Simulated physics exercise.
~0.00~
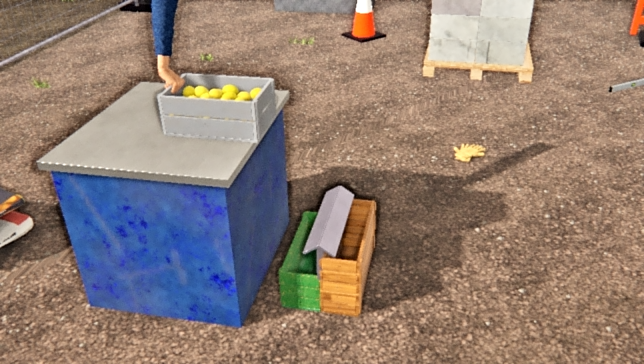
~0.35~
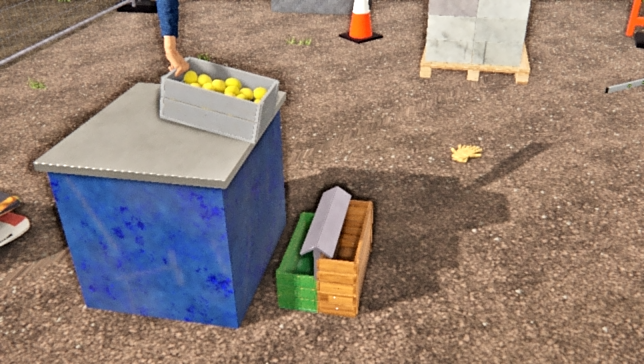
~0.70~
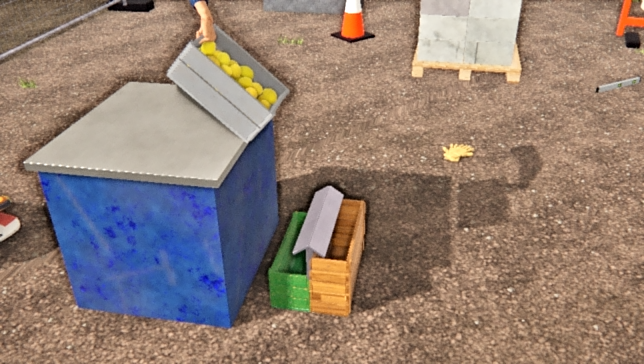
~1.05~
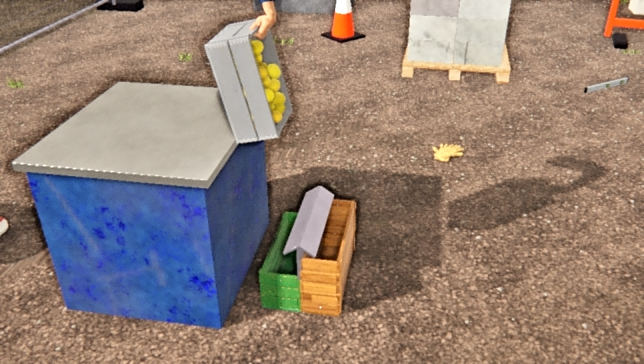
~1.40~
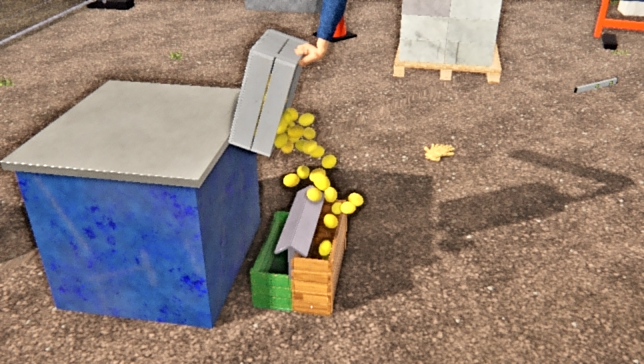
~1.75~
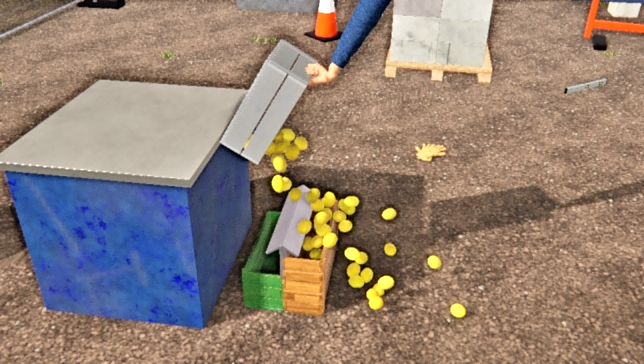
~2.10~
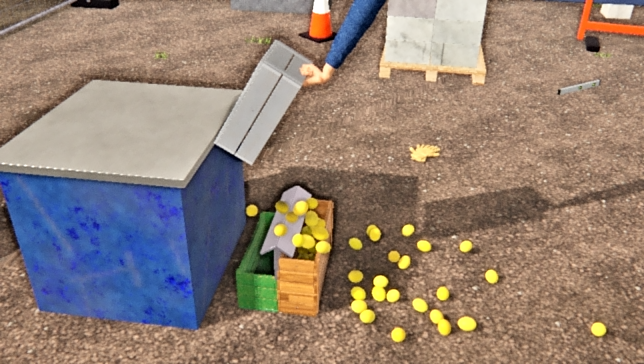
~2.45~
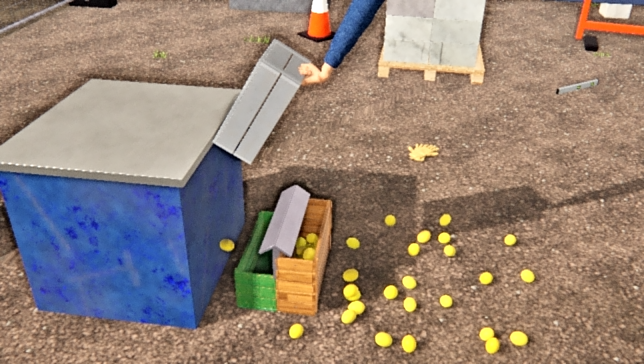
A grey crate full of yellow lemons sits on the edge of a blue bench with a grey top, seen from above on a brown gravel yard. Below to the right stand a green tub and a wooden bin with a grey ridge between them, while an orange cone and stacked slabs on a pallet lie behind. A hand tips the crate steadily rightward until the lemons tumble out over the ridge and bin. Some land in the wooden bin, but many bounce and roll across the gravel beyond it. The hand holds the emptied crate tilted, with lemons scattered widely and the green tub seemingly empty.
